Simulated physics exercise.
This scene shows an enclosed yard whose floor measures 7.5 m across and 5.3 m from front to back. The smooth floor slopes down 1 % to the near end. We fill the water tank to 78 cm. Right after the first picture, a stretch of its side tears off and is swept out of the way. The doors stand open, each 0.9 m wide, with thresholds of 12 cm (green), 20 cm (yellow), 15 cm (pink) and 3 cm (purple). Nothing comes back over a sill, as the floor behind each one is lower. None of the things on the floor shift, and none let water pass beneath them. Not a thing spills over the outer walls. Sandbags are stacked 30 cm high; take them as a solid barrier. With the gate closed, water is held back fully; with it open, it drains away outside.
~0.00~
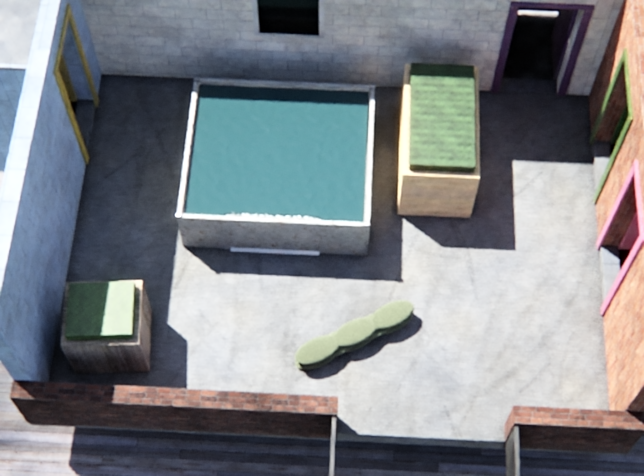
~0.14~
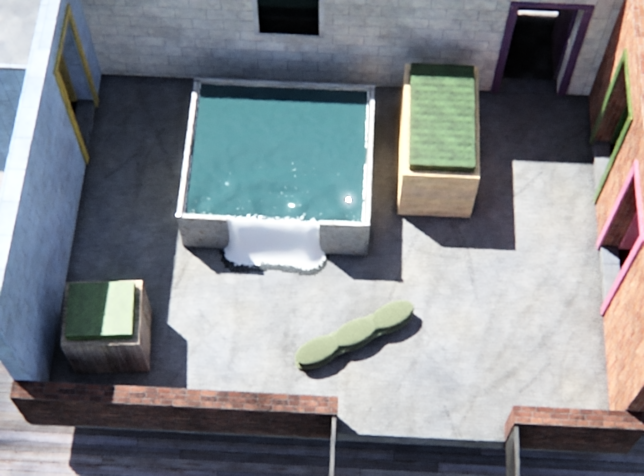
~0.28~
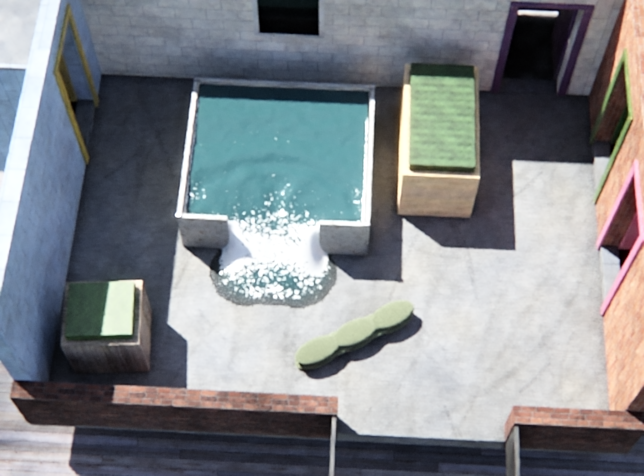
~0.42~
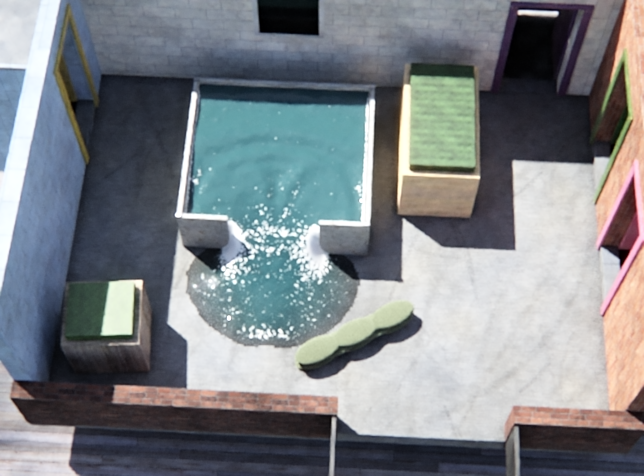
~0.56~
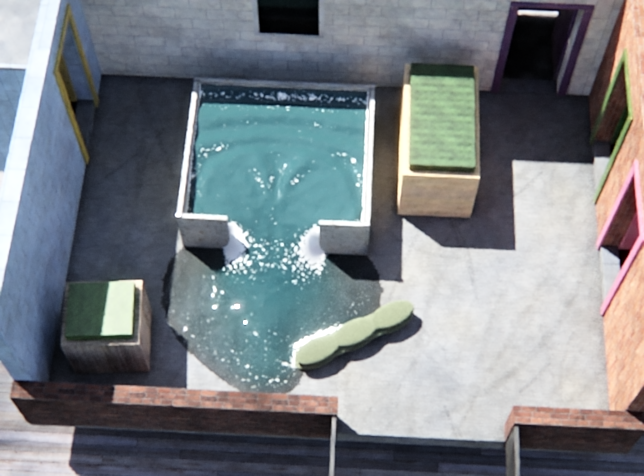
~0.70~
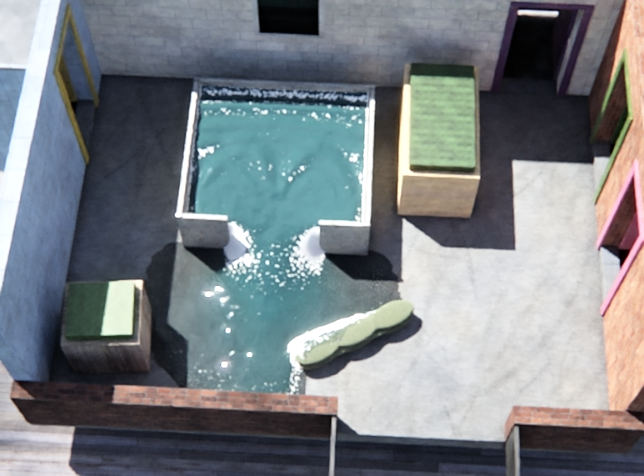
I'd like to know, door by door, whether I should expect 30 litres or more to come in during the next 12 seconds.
Here is what to expect: At the green door, not that much; at the yellow door, not that much; at the pink door, not that much; at the purple door, that much or more.
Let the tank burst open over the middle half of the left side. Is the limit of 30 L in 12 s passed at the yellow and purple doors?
For yellow, too much; for purple, too much.
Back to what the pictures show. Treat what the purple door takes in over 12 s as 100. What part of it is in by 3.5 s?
Roughly 0%.
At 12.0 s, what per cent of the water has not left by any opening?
About 84 per cent.
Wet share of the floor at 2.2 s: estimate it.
Covered: Roughly 45 %.
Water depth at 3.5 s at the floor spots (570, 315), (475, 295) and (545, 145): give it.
Around 4 cm, 3 cm and 0 cm, in the order given.
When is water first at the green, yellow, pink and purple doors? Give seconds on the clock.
Green = 3.4 s, yellow = 3.2 s, pink = 3.4 s, purple = 5.5 s.
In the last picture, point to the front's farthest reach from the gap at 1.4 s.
I'd mark it close to (73, 402).
After 1.4 s water covers 25 % of the floor and is deepest (57 cm) near (250, 398); green door not reached, yellow door not reached, pink door not reached, purple door not reached.
After 2.2 s water covers 45 % of the floor and is deepest (62 cm) near (60, 401); green door not reached, yellow door not reached, pink door not reached, purple door not reached.
After 3.5 s water covers 80 % of the floor and is deepest (48 cm) near (46, 400); green door 3 cm at the sill, 0 L in, yellow door 5 cm at the sill, 0 L in, pink door 5 cm at the sill, 0 L in, purple door not reached.
After 7.0 s water covers 95 % of the floor and is deepest (22 cm) near (60, 401); green door 7 cm at the sill, 0 L in, yellow door 18 cm at the sill, 1 L in, pink door 13 cm at the sill, 3 L in, purple door 9 cm at the sill, 16 L in.
After 12.0 s water covers 95 % of the floor and is deepest (18 cm) near (307, 350); green door 9 cm at the sill, 7 L in, yellow door 12 cm at the sill, 1 L in, pink door 10 cm at the sill, 3 L in, purple door 9 cm at the sill, 163 L in.
